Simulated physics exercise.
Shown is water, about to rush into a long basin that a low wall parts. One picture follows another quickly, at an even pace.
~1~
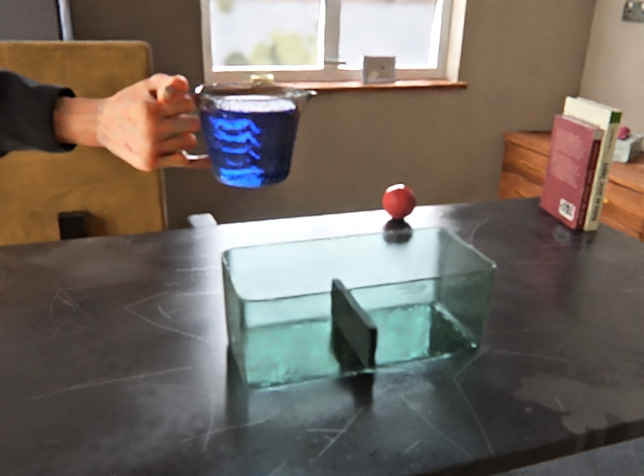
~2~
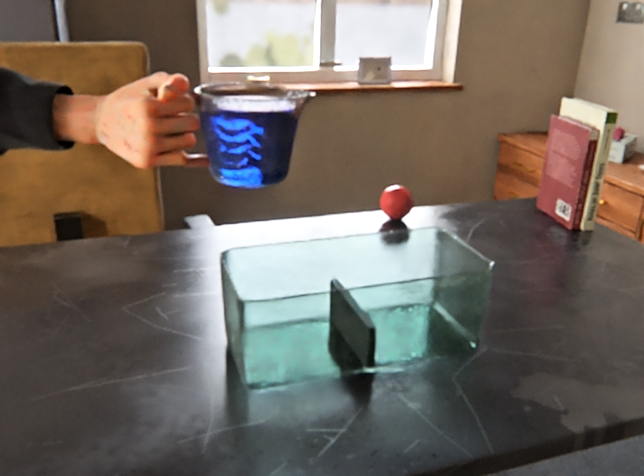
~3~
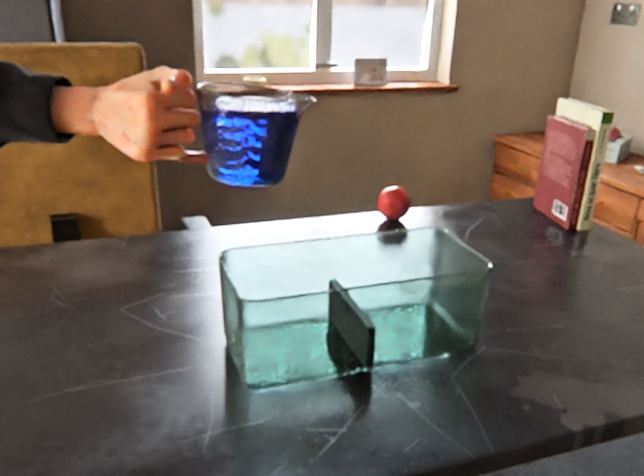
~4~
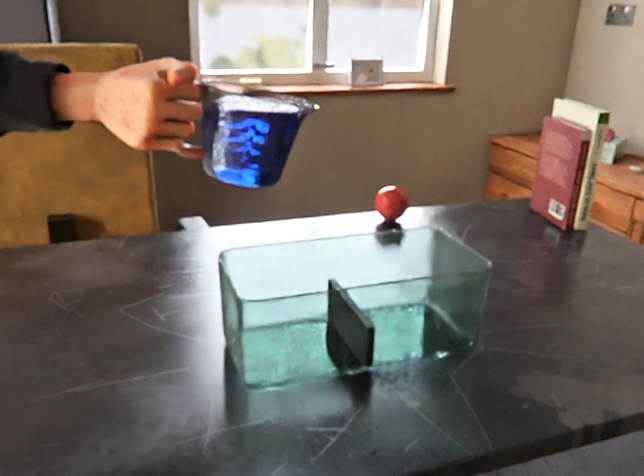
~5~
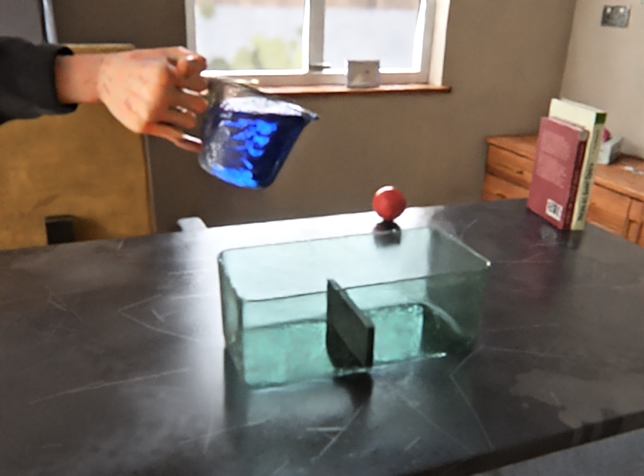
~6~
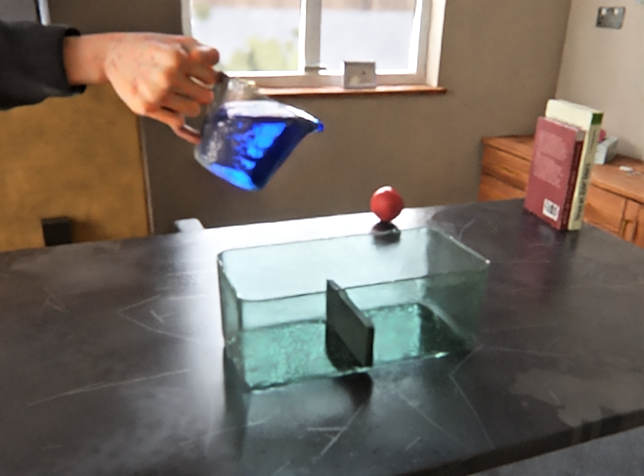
A hand held a glass jug of blue water above a divided glass basin on a dark table, then gradually tilted it to the right until the water inside slanted toward the spout.
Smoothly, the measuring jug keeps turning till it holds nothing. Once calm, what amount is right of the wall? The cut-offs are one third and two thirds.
Well, the amount right of the wall reaches a third without passing two thirds.
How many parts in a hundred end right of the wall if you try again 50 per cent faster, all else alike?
Something like 35 in a hundred.
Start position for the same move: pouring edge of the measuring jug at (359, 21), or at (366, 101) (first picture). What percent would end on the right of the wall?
In turn 90 % and 95 %.
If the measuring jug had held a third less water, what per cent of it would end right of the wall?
Roughly 15 in a hundred.
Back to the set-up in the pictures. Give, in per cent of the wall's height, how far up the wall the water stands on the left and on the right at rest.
The left side sits at 20 per cent and the right side at 20.
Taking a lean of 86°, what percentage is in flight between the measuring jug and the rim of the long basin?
Around 35 in a hundred.
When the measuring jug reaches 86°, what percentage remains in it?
Amount still in: Approx. 45 %.
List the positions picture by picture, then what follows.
In the first frame, it leans 0°; its right rim is at (315, 92); the water meets the walls at (201, 105) and (297, 103); the long basin's rim runs from (230, 275) to (470, 247); the wall's top is at (353, 302).
In the second frame, it leans 1°; its right rim is at (314, 93); the water meets the walls at (201, 105) and (296, 104).
In the third frame, it leans 5°; its right rim is at (316, 98); the water meets the walls at (202, 105) and (297, 105).
In the fourth frame, it leans 12°; its right rim is at (318, 106); the water meets the walls at (205, 105) and (302, 108).
In the fifth frame, it leans 20°; its right rim is at (320, 116); the water meets the walls at (208, 108) and (309, 109).
In the sixth frame, it leans 30°; its right rim is at (320, 129); the water meets the walls at (210, 113) and (313, 119); 2 per cent is over the edge.
A moment on, the measuring jug is tipped on its side and 45 per cent is still to pour, 2 is left of the wall and 19 right of it.
Next, the measuring jug is tipped right over and 7 per cent is still to pour, 36 is left of the wall and 44 right of it.
Then the measuring jug is tipped right over and 0 per cent is still to pour, 52 is left of the wall and 45 right of it.
Later the measuring jug is tipped right over and 0 per cent is still to pour, 53 is left of the wall and 45 right of it.
Finally, 53 per cent lies left of the wall, 46 right of it and 1 outside.
